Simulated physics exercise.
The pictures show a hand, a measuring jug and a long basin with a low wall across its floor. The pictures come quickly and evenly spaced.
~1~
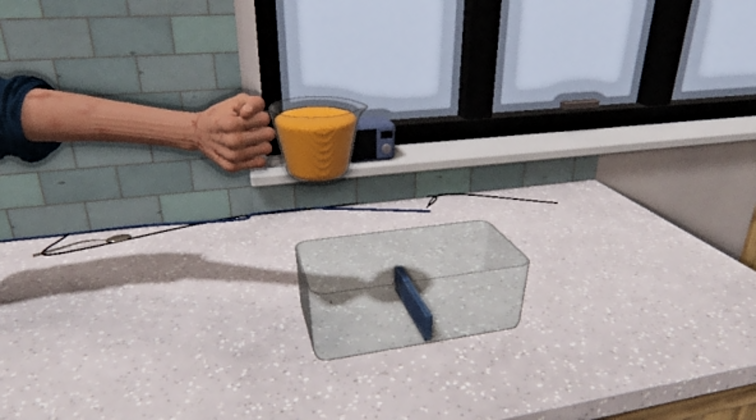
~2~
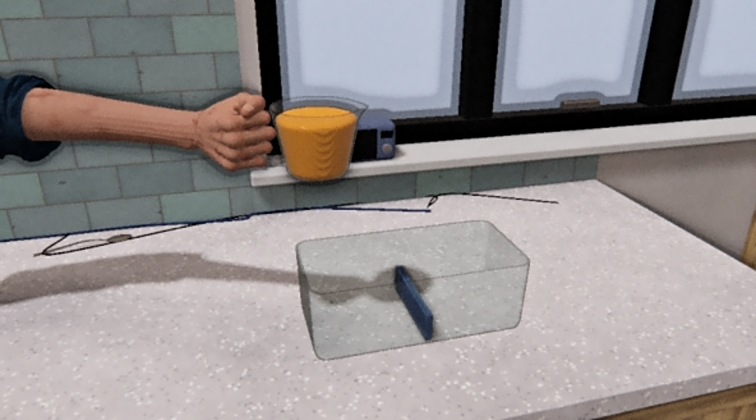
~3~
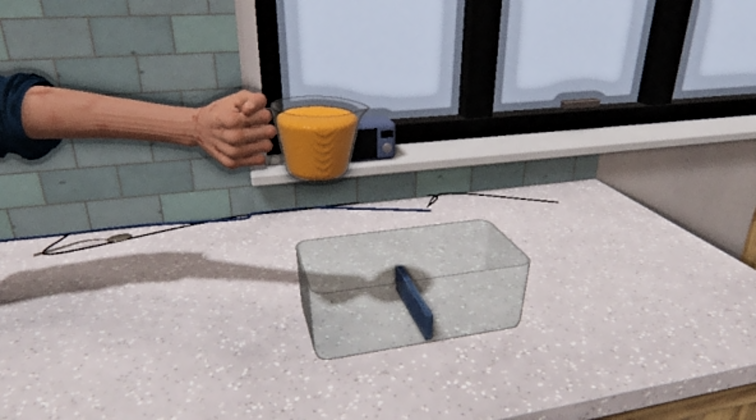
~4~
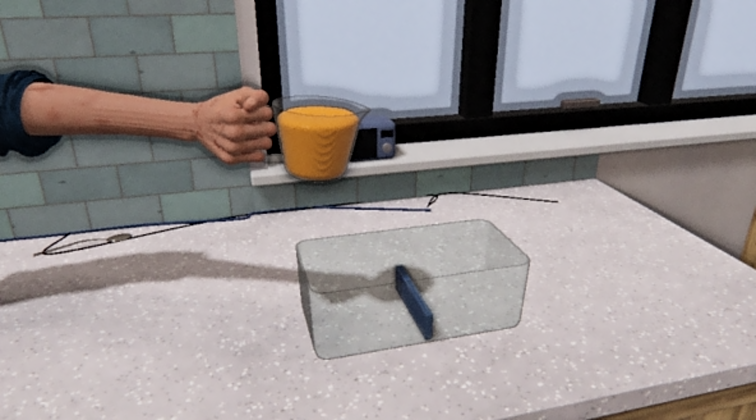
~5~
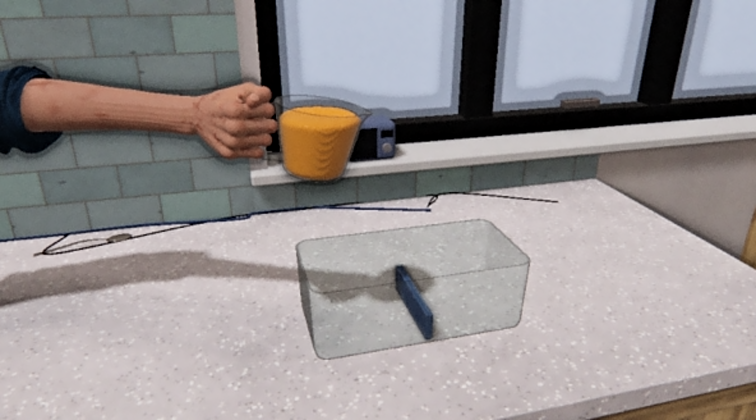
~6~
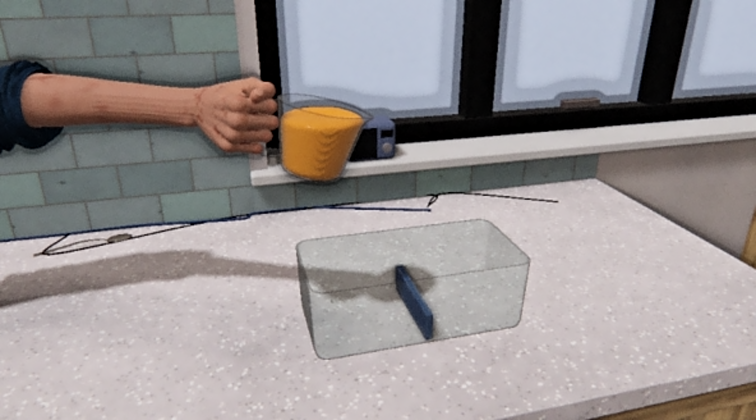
The clip opens on a fist at the left beside a clear measuring jug of orange juice, level above a pale speckled counter where a long clear basin sits with a low blue wall across its floor. The jug stays almost still at first, then leans slightly to the right, while the basin stays put.
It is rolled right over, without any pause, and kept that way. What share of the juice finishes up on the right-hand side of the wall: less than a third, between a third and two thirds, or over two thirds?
Between a third and two thirds.
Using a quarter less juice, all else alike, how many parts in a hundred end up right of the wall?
25 %.
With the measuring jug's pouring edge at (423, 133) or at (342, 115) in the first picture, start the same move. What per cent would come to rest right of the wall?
95 % and 5 %.
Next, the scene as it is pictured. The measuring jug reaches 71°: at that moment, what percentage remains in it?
Near 60 in a hundred still remains.
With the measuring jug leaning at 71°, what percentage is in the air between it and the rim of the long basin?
30 %.
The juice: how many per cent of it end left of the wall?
Close to 50 percent.
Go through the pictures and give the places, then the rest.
In the first picture, it leans 0°; its right rim is at (368, 105); the juice meets the walls at (274, 119) and (356, 113); the long basin's rim runs from (302, 268) to (508, 241); the wall's top is at (413, 290).
In the second picture, it leans 1°; its right rim is at (368, 105); the juice meets the walls at (275, 119) and (356, 113).
In the third picture, it leans 2°; its right rim is at (369, 106); the juice meets the walls at (276, 117) and (356, 114).
In the fourth picture, it leans 5°; its right rim is at (370, 108); the juice meets the walls at (278, 117) and (357, 114).
In the fifth picture, it leans 9°; its right rim is at (372, 112); the juice meets the walls at (279, 117) and (359, 115).
In the sixth picture, it leans 13°; its right rim is at (374, 116); the juice meets the walls at (280, 118) and (364, 116).
A moment on, the measuring jug is tipped part way and 61 per cent is still to pour, 2 is left of the wall and 4 right of it.
Next, the measuring jug is tipped right over and 10 per cent is still to pour, 25 is left of the wall and 42 right of it.
Then the measuring jug is tipped right over and 0 per cent is still to pour, 52 is left of the wall and 44 right of it.
Later the measuring jug is tipped right over and 0 per cent is still to pour, 52 is left of the wall and 45 right of it.
In the end 52 per cent lies left of the wall, 45 right of it and 2 outside.
